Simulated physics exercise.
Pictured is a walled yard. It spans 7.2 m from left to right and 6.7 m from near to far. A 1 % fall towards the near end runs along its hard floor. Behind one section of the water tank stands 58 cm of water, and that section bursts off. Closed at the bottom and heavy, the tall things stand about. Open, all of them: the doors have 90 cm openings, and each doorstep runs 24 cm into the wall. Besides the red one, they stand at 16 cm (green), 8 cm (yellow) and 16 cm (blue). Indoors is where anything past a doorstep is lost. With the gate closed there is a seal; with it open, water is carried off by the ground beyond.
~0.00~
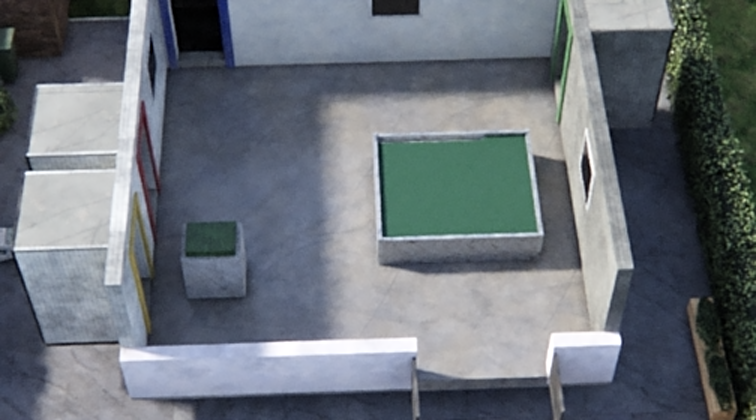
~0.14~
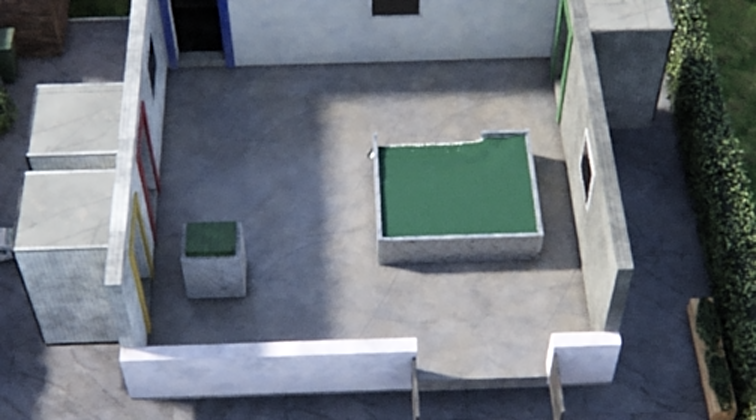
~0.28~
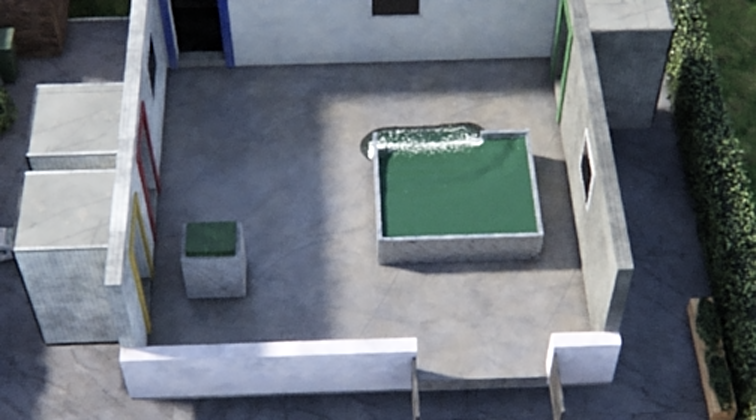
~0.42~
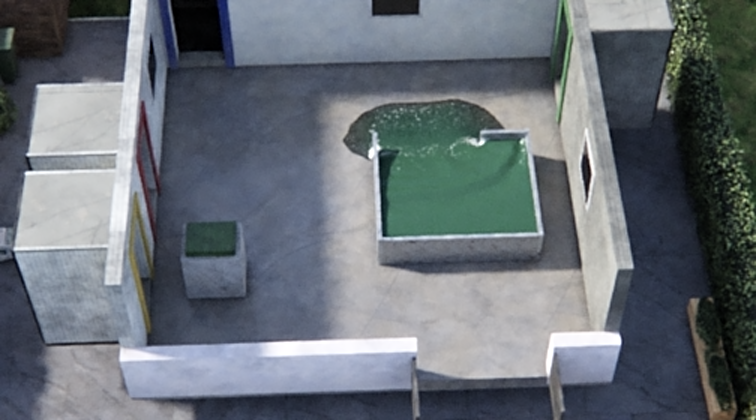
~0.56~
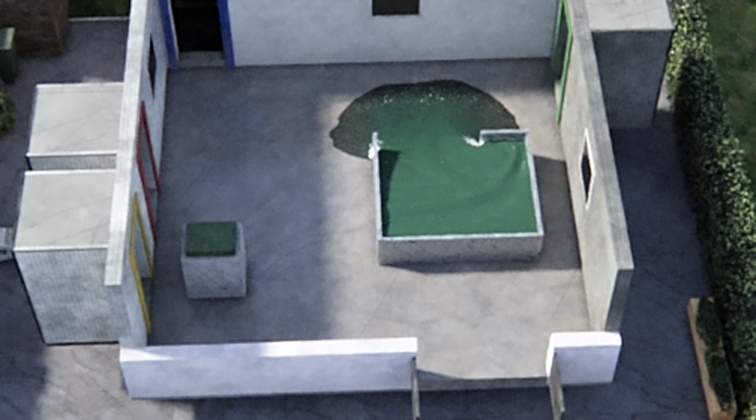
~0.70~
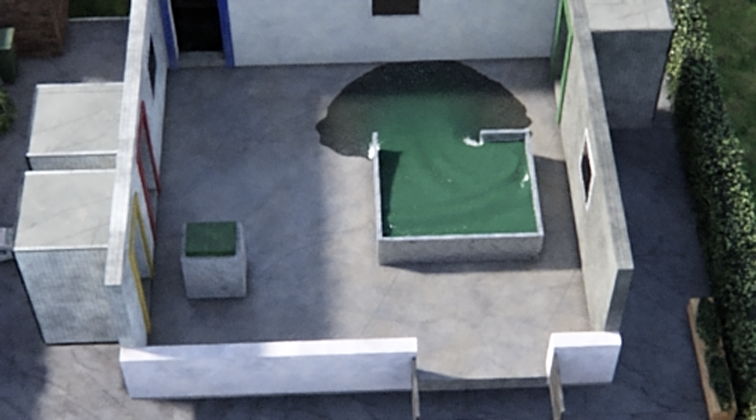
Walled yard with a low tank of green water, its far side opening and water spreading across the grey floor behind it.
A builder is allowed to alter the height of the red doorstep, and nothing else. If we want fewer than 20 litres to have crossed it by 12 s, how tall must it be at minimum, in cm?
It needs to be roughly 5.5 cm tall.
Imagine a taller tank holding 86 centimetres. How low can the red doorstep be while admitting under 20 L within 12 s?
Step height: Approx. 8.5 cm.
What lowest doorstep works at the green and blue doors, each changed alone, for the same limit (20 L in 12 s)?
You'd want about 18 centimetres at green and about 14.0 centimetres at blue.
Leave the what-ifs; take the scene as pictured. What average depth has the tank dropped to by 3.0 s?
24 cm, roughly.
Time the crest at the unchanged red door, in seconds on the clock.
It peaks at about 5.0 s.
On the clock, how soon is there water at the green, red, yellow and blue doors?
The green door gets it at 1.3 s, the red door at 3.6 s, the yellow door at 4.5 s and the blue door at 2.2 s.
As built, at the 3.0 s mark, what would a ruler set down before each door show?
Lab note, depth in cm: Green 21; red 0; yellow 0; blue 9.
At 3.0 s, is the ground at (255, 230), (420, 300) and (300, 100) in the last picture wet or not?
In order: Untouched, untouched, soaked.
After 1.4 s water covers 20 % of the floor, deepest (40 cm) near (408, 69); it has not reached the red door.
After 3.0 s water covers 35 % of the floor, deepest (34 cm) near (168, 69); it has not reached the red door.
After 12.0 s water covers 100 % of the floor, deepest (17 cm) near (586, 362); 7 cm at the red door, 0 litres in over its 16 cm doorstep.
At the red door as built, the water arrived by 3.7 s and peaked near 9 cm at 5.2 s.
With a doorstep of 4.5 cm, 31 litres would have come in within the 12 s; with 6 cm, 12 litres. So under 20 litres takes about 5.5 cm.
